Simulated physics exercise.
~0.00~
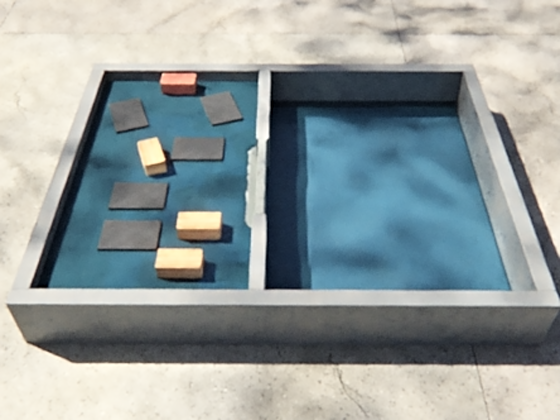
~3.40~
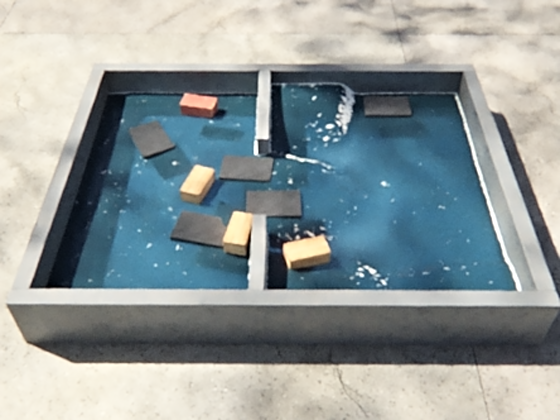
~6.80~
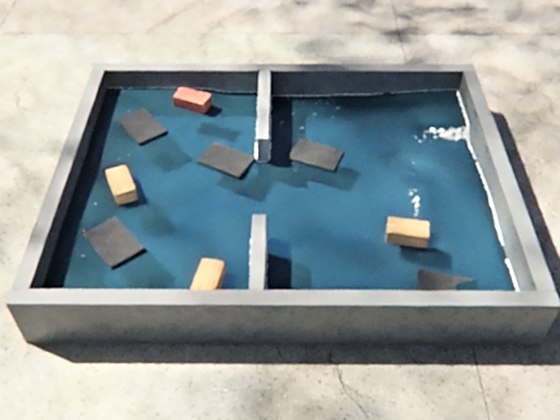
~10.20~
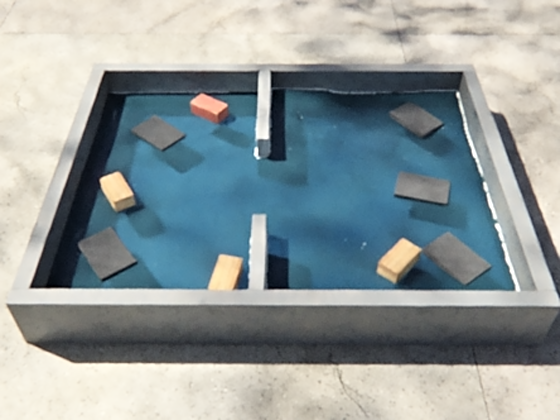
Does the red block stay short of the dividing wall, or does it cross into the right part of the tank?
The red block stays short of the dividing wall. It shifts only a little and ends up still floating in the left part, near the far wall.
